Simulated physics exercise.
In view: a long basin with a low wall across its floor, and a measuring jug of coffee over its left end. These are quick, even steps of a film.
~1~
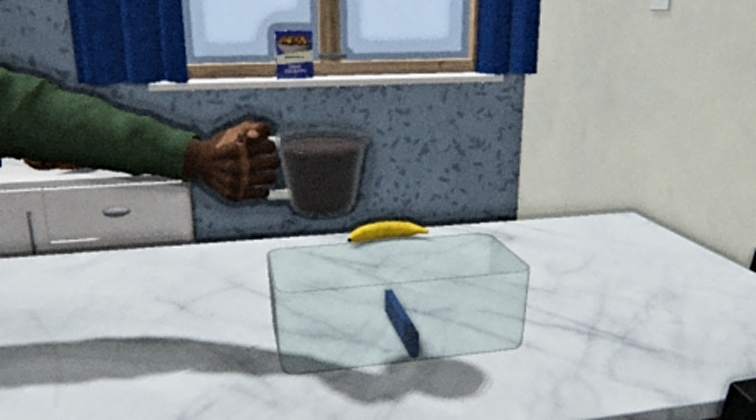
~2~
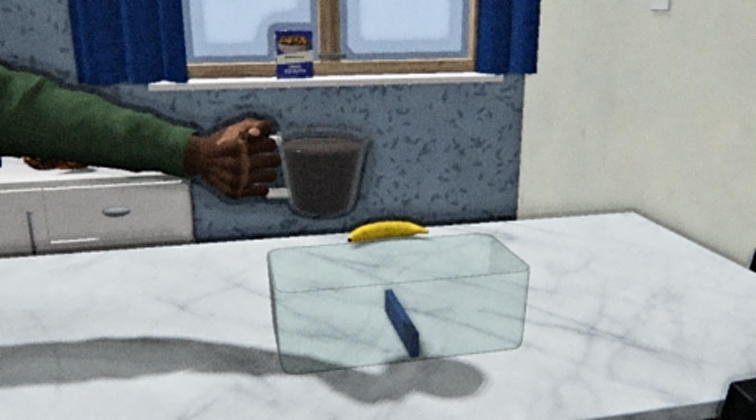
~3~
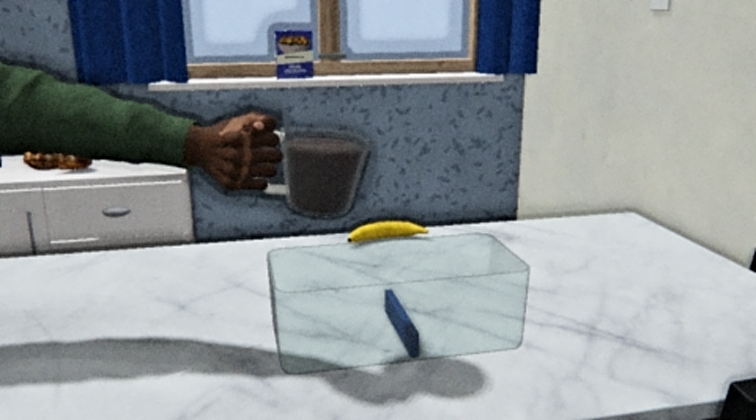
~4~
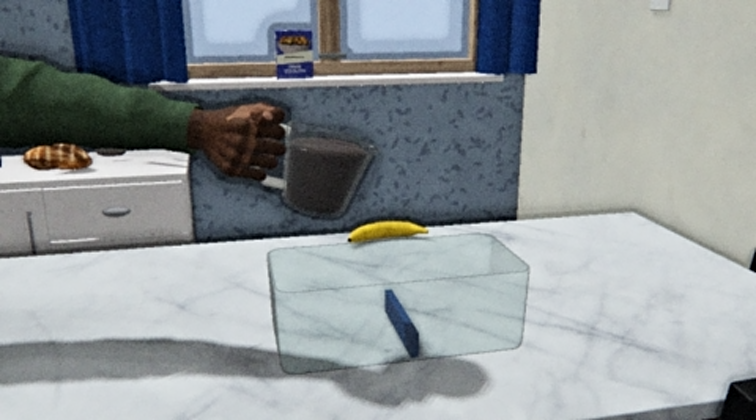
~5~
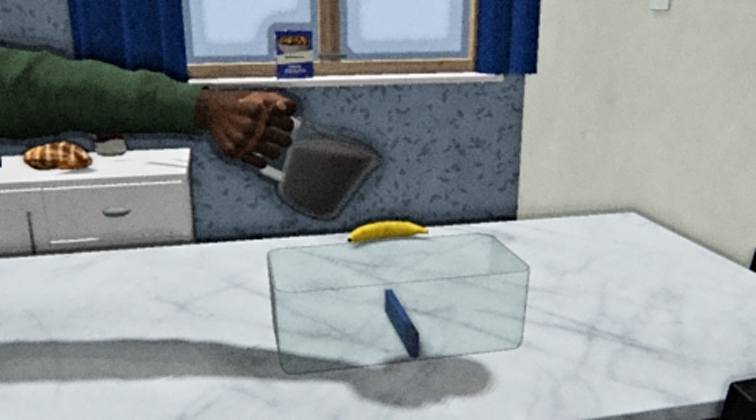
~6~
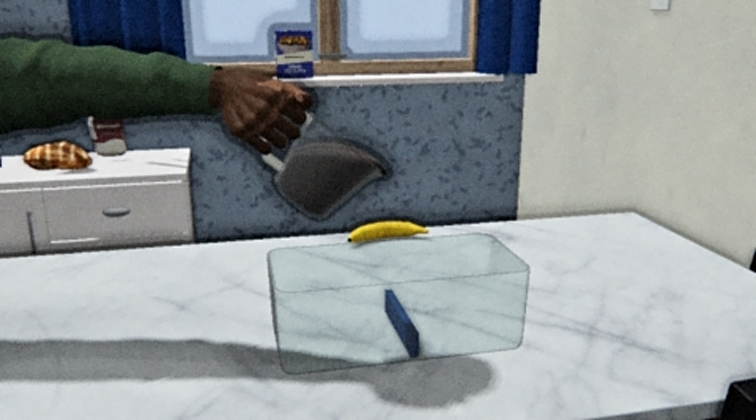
A hand tilts a clear jug of dark liquid rightward above a long glass basin.
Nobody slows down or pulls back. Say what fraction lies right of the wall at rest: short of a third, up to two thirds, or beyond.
It comes to from a third to two thirds.
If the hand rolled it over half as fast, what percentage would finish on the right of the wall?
Close to 70 per cent.
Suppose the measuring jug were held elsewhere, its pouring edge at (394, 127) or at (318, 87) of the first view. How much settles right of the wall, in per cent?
Roughly 70 per cent, and 10 per cent.
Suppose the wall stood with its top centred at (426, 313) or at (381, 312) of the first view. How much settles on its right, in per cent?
Roughly 20 per cent, and 70 per cent.
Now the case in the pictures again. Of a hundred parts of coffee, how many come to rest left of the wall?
About 55 per cent.
A moment on, the measuring jug is tipped right over and 24 per cent is still to pour, 12 is left of the wall and 36 right of it.
Next, the measuring jug is tipped right over and 0 per cent is still to pour, 52 is left of the wall and 41 right of it.
Then the measuring jug is tipped right over and 0 per cent is still to pour, 52 is left of the wall and 43 right of it.
Later the measuring jug is tipped right over and 0 per cent is still to pour, 53 is left of the wall and 43 right of it.
Finally, 53 per cent lies left of the wall, 43 right of it and 4 outside.
